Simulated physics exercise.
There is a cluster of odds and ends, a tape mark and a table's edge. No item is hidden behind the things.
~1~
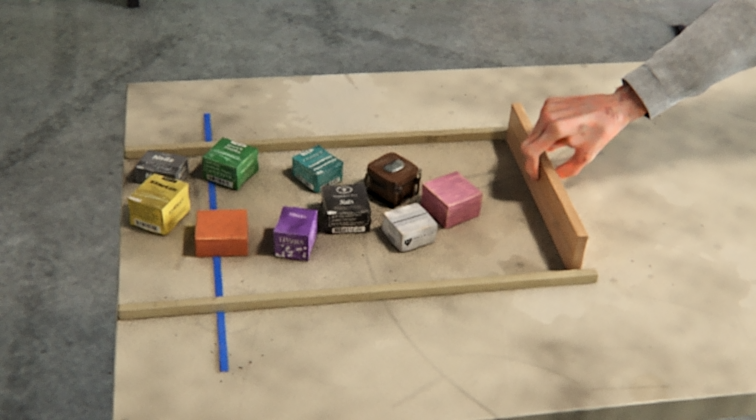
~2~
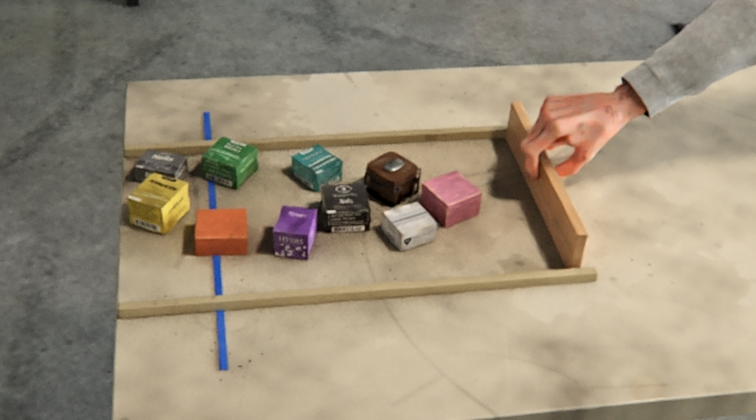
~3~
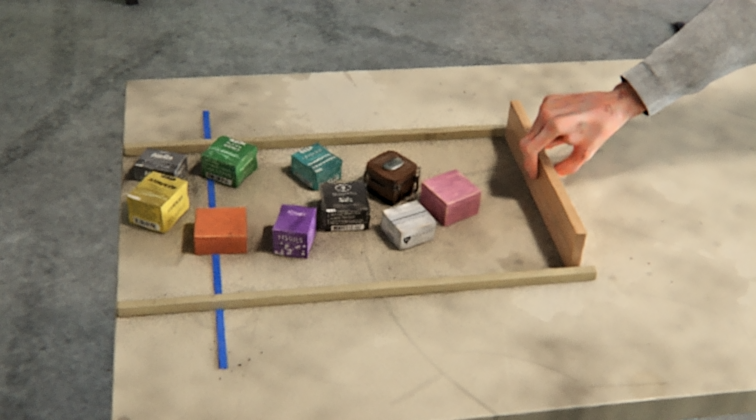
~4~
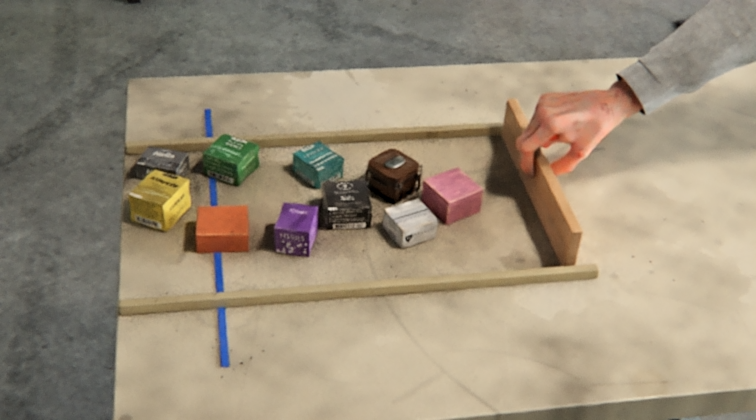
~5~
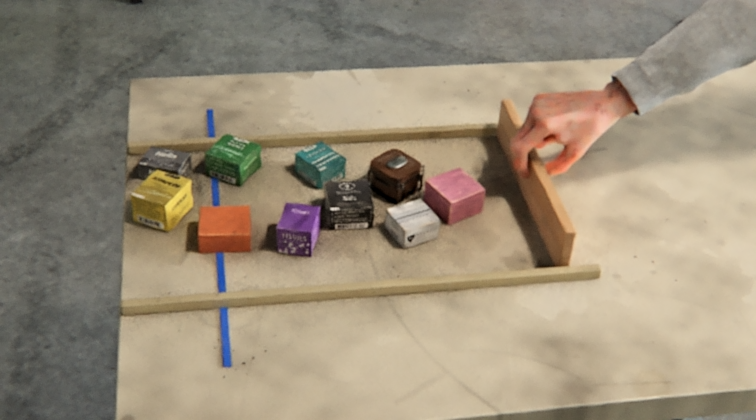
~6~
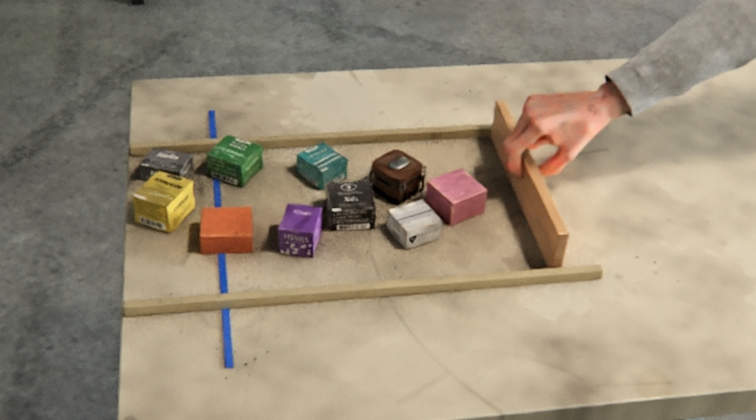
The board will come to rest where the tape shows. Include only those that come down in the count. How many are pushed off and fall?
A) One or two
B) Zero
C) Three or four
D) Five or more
(C) Three or four.
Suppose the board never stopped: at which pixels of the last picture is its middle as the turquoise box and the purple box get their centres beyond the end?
Near (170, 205), then near (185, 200).
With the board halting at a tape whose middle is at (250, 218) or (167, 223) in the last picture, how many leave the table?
Per try: 1; 6.
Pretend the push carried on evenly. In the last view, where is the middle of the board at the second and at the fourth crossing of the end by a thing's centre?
For the first, roughly (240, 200); for the next, roughly (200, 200).
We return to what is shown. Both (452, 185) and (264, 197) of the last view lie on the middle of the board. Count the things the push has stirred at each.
First position 3; second position 10.
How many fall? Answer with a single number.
Count of fallen: 3.
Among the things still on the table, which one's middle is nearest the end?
It's the yellow box.
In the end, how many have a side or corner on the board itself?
Looks like 3 of them, all told.
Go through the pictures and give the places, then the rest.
The first picture shows yellow box (160, 204); grey box (162, 170); orange block (222, 233); board (543, 183); tape (214, 223).
The second picture shows grey box (162, 169); white box (409, 226).
The third picture shows orange block (221, 230); pink block (450, 197).
The fourth picture shows yellow box (160, 200); turquoise box (318, 165).
The fifth picture shows grey box (165, 166); purple box (299, 229).
The sixth picture shows yellow box (164, 202); grey box (167, 168); orange block (227, 230); board (526, 180); tape (219, 220).
Soon after, none off yet; yellow box at rest near (164, 202); grey box at rest near (167, 168); orange block at rest near (227, 230).
Then, none off yet; yellow box at rest near (164, 202); grey box at rest near (167, 168); orange block at rest near (218, 231).
Further on, none off yet; yellow box moved a little near (140, 195); grey box moved about its own width near (118, 164); orange block moved about its own width near (155, 232).
At rest, the number that fall off is three or four; fallen, green box, orange block and grey box.
